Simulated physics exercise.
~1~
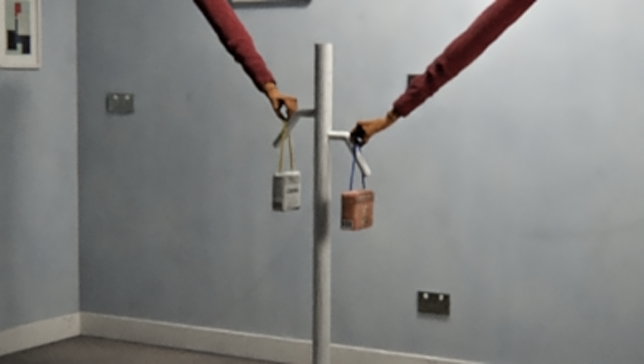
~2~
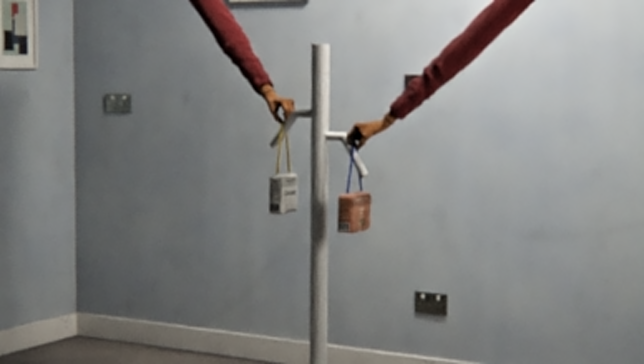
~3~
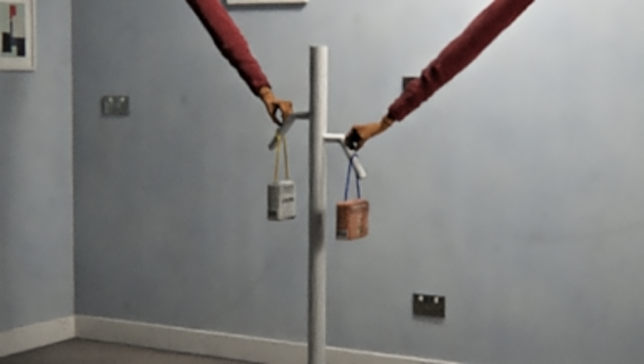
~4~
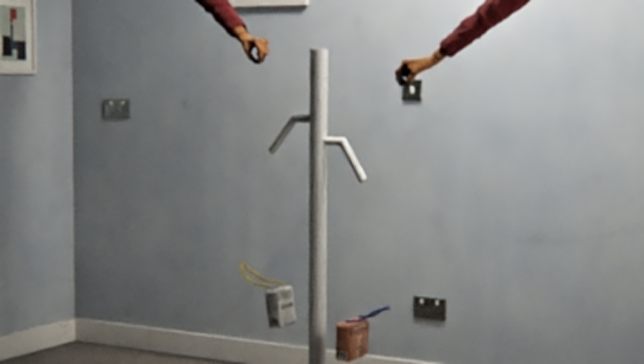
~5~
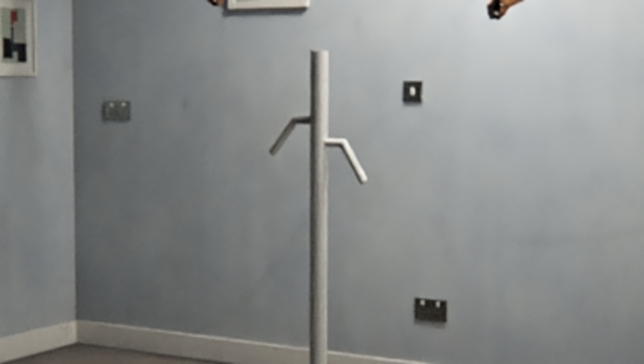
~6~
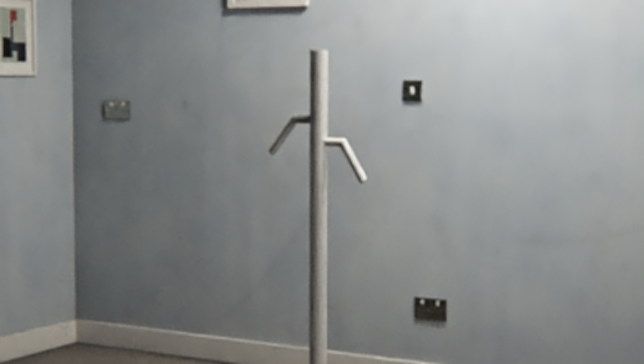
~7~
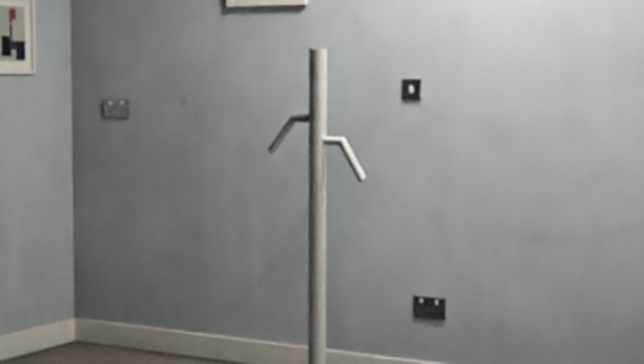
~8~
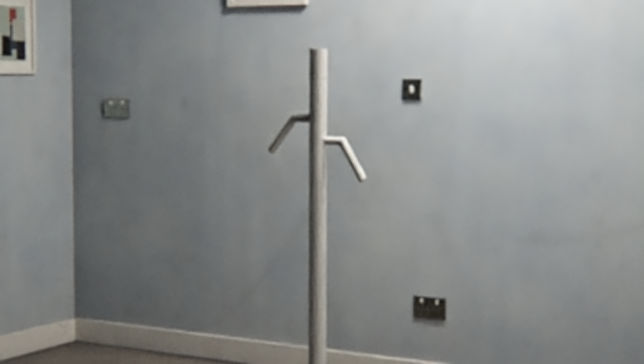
In a room with blue-grey walls and a pale skirting board, a slightly swaying camera faces a grey upright post with two bent pegs. Two hands in dark red sleeves reach in from above, holding a whitish pouch by its loop at the left peg and an orange-brown pouch by its blue loop at the right. The pouches sink slightly, then the hands let go and draw back. Both pouches drop beside the post, loops trailing, and fall out of view below. The hands leave upward, and the post stands alone with both pegs empty.
